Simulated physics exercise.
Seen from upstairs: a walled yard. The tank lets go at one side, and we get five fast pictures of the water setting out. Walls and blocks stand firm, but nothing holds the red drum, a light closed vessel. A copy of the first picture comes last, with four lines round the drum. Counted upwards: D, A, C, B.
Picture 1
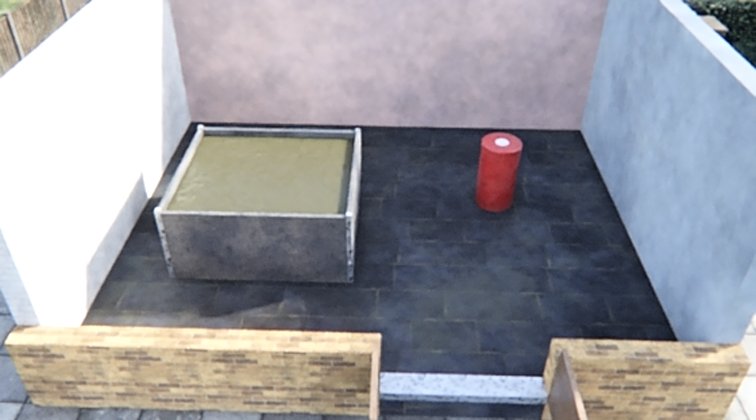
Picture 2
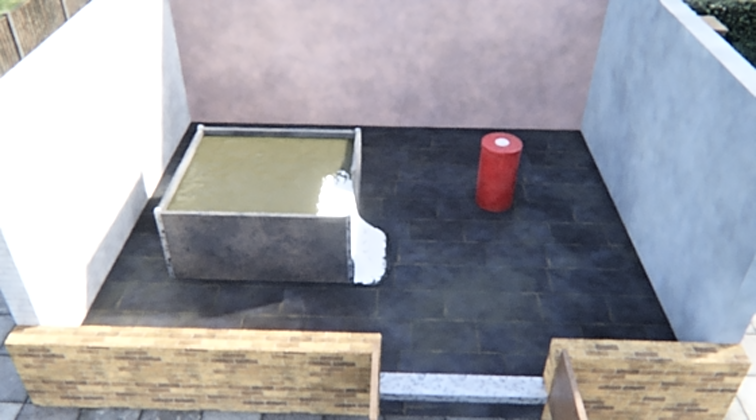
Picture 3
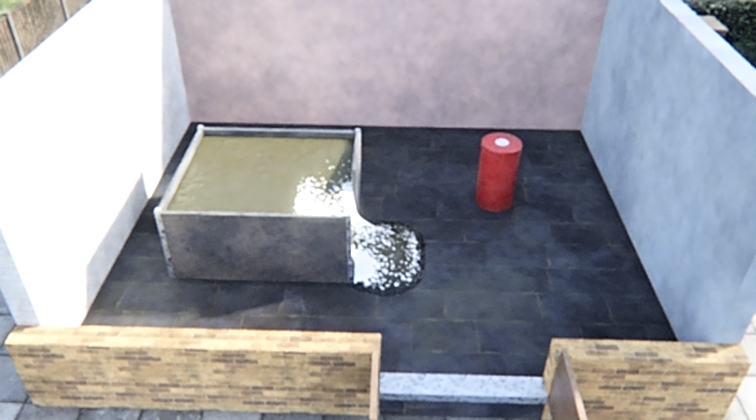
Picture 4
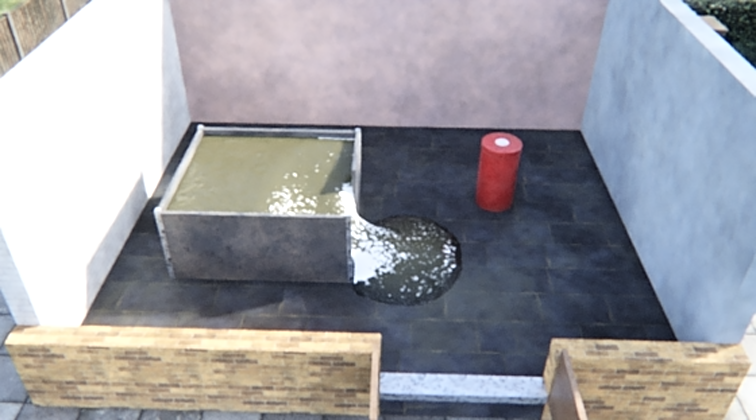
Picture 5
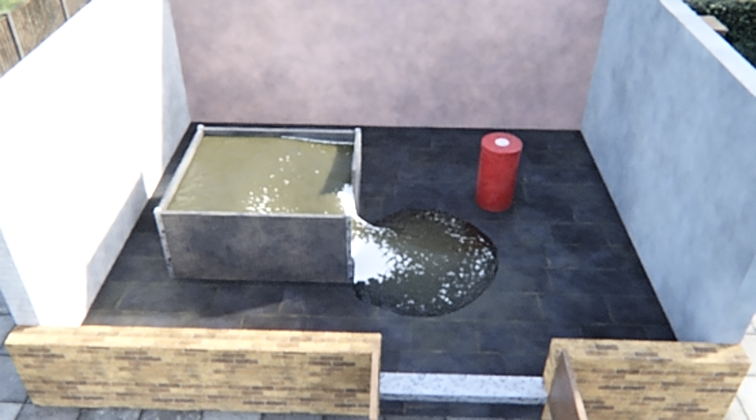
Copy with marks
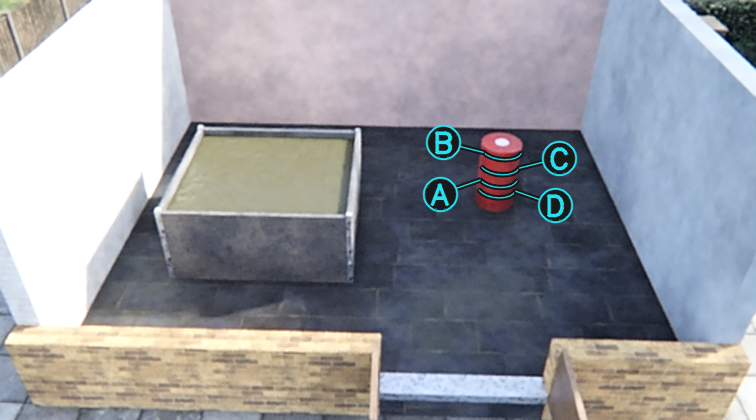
The clip shows a walled yard with a full tank on the left and a red drum on the right; water pours from the tank's right side and spreads across the dark paving in a widening, rounded puddle.
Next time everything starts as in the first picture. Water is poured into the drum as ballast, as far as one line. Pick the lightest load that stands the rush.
Go for D.
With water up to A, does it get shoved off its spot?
No, not at all.
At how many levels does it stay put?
All of them.
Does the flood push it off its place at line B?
No, not at all.
On the marked copy, A at (500, 187); B at (504, 159); C at (502, 174); D at (498, 197); from the bottom up D, A, C, B.
With A, it does not move.
With B, it does not move.
With C, it does not move.
With D, it does not move.
